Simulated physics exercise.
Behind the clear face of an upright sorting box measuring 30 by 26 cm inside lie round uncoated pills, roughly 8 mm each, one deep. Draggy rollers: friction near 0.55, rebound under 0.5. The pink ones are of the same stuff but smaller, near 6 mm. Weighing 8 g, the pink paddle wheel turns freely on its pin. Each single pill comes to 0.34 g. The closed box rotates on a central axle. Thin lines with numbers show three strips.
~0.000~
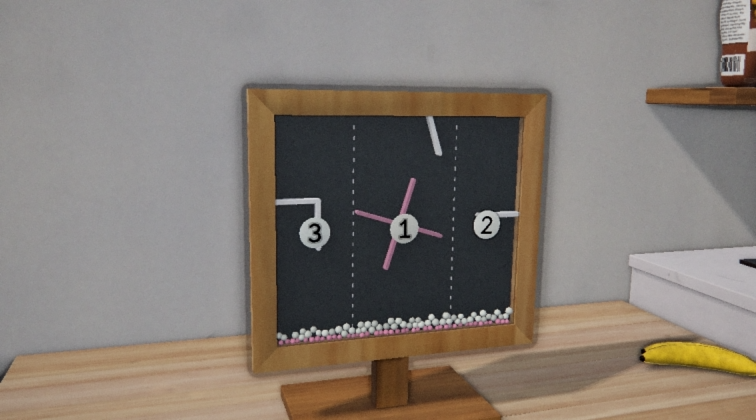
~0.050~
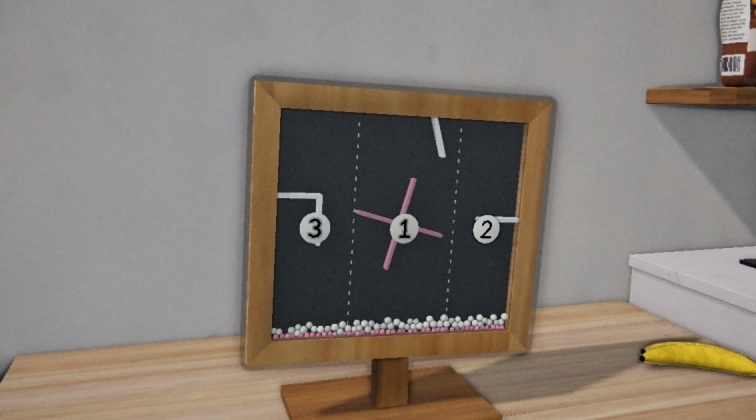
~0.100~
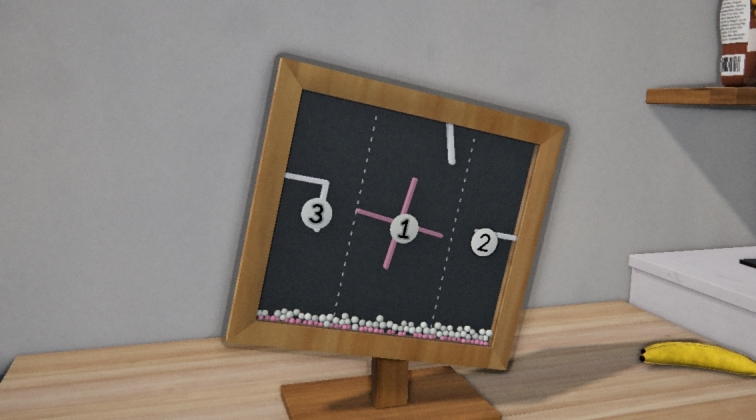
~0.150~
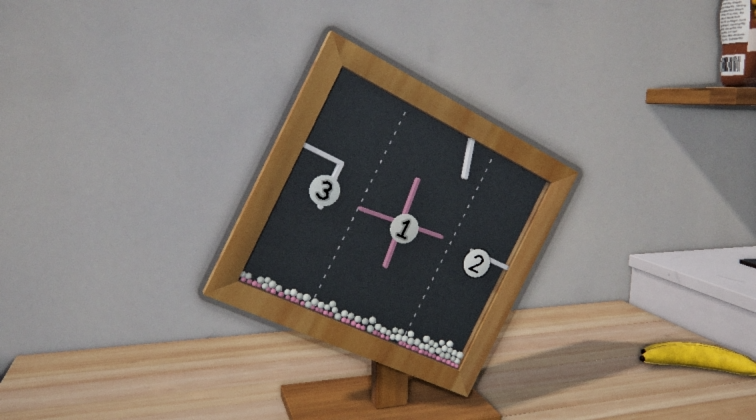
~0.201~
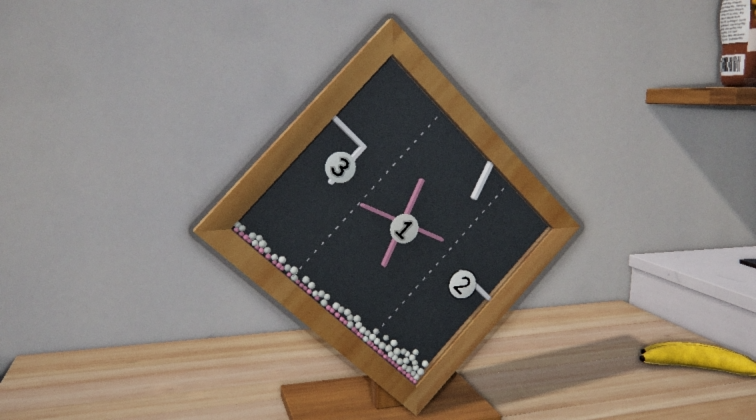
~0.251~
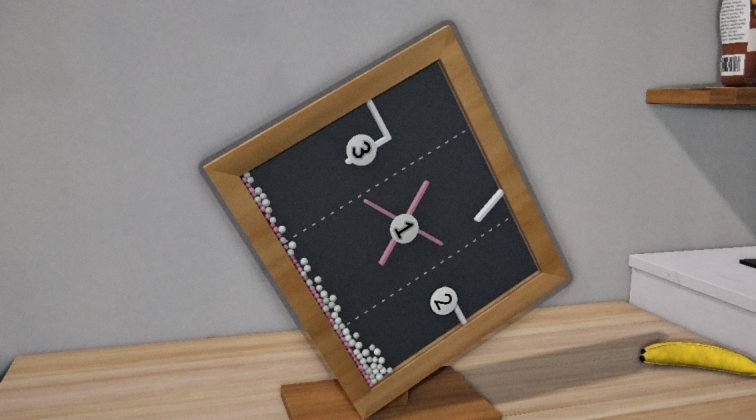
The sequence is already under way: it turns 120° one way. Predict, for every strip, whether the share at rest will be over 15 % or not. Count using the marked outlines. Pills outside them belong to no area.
Strip 1: Not over; strip 2: Over; strip 3: Not over.
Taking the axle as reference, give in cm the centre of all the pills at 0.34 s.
12 cm left, 4 cm below.
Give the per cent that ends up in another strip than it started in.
70 %.
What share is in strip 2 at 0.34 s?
Roughly 50 %.
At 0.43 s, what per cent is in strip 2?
Share: Close to 55 percent.
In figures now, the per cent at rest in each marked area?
Final shares - strip 1: 0 %, strip 2: 100 %, strip 3: 0 %.
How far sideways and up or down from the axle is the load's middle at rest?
The middle sits around 9 cm left of it and 9 cm below it.
After 0.34 s, it stands 90° clockwise; the pills' middle is 12 cm left of and 4 cm below the centre; no. 1, 35 %, no. 2, 50 %, no. 3, 15 %.
After 0.43 s, it stands 114° clockwise; the pills' middle is 12 cm left of and level with the centre; no. 1, 30 %, no. 2, 55 %, no. 3, 15 %.
After 0.50 s, it stands 120° clockwise; the pills' middle is 11 cm left of and 1 cm below the centre; no. 1, 35 %, no. 2, 60 %, no. 3, 10 %.
All still by 3.0 s, it stands 120° clockwise; no. 1, 0 %, no. 2, 100 %, no. 3, 0 %.
